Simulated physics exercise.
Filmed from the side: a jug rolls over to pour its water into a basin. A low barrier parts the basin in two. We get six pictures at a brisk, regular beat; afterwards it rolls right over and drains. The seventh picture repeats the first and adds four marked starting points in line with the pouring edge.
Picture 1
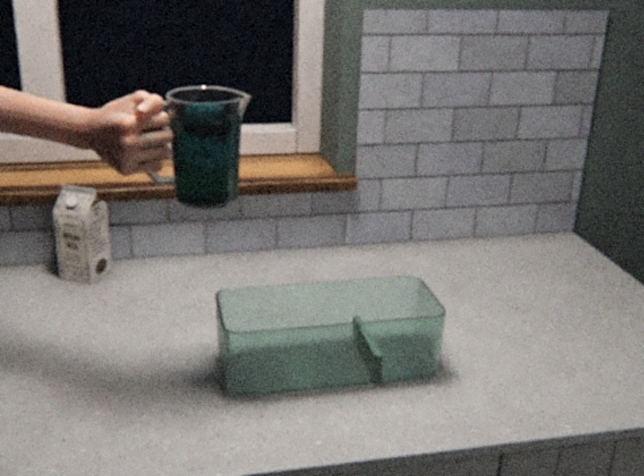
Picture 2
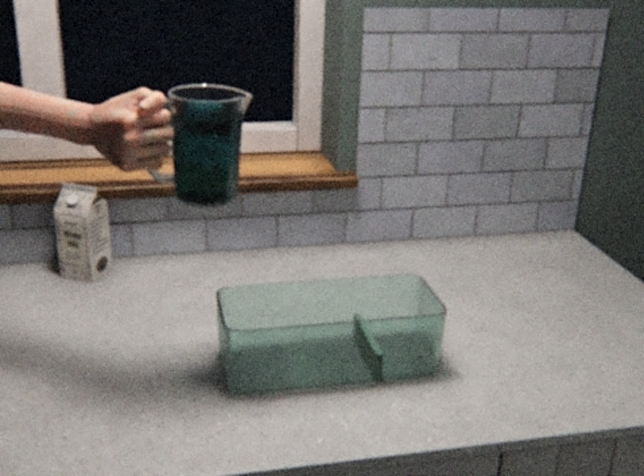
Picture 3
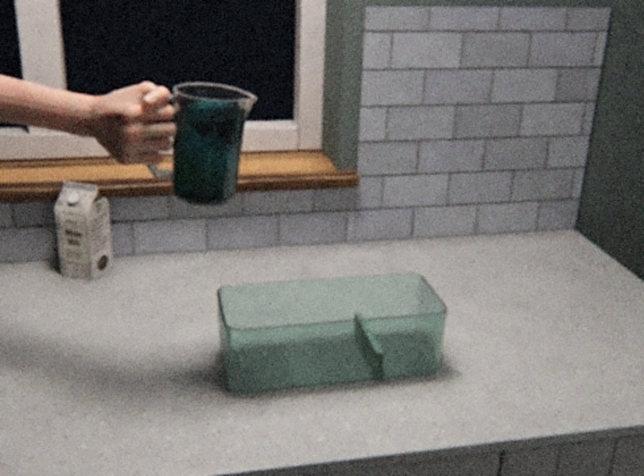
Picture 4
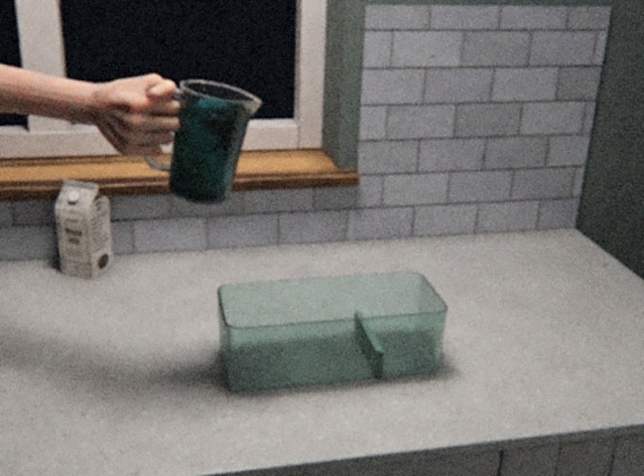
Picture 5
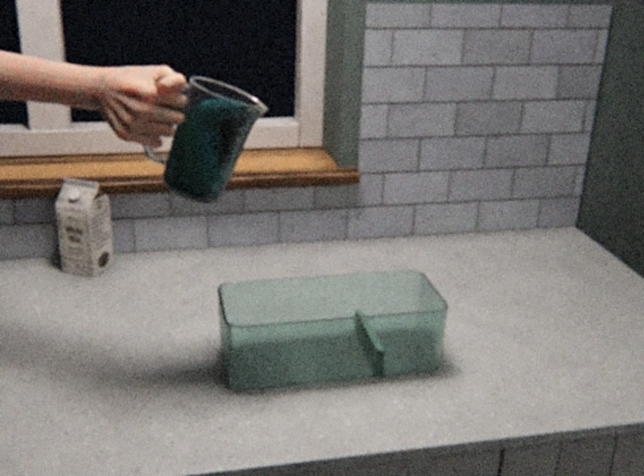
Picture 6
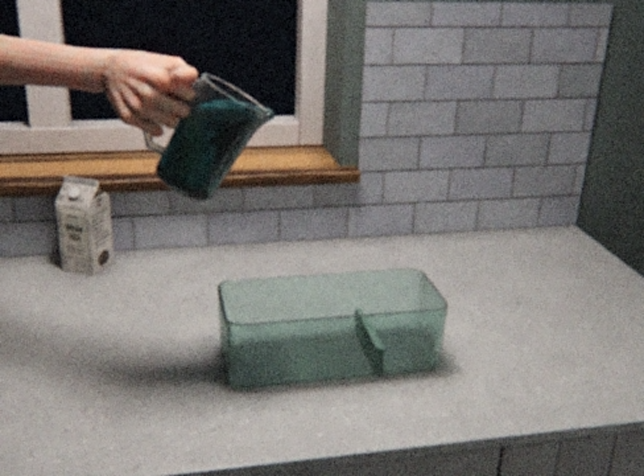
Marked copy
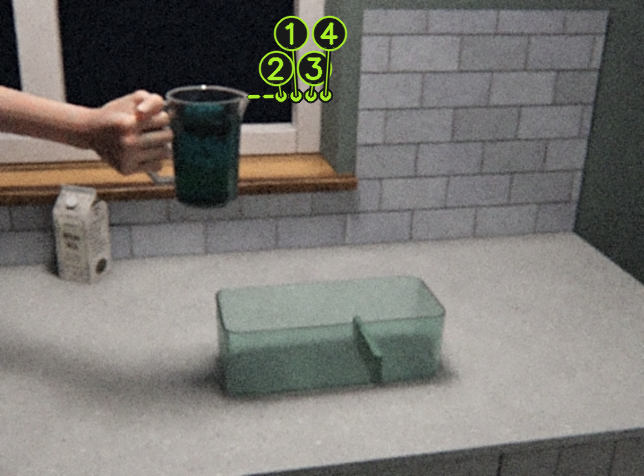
On a kitchen counter, a hand gradually tilts a jug of dark liquid to the right.
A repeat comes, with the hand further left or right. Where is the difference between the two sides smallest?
1 is best.
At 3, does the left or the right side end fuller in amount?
The right one.
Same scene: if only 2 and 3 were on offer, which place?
That would be 3.
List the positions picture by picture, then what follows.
Upright, lip at (249, 96); basin from (226, 394) to (436, 373); top of the wall at (367, 334); nothing has left yet.
Upright, lip at (251, 96); nothing has left yet.
Tipped about 5°, lip at (255, 97); nothing has left yet.
Tipped about 12°, lip at (260, 102); nothing has left yet.
Tipped about 20°, lip at (266, 108); nothing has left yet.
Tipped about 31°, lip at (271, 117); nothing has left yet.
On the marked copy, 1 at (296, 96); 2 at (281, 96); 3 at (310, 95); 4 at (325, 95).
Choosing 1, about 47 % ends left of the wall and 50 % right of it; 3 % is lost outside.
Choosing 2, about 80 % ends left of the wall and 11 % right of it; 10 % is lost outside.
Choosing 3, about 24 % ends left of the wall and 73 % right of it; 3 % is lost outside.
Choosing 4, about 21 % ends left of the wall and 74 % right of it; 5 % is lost outside.
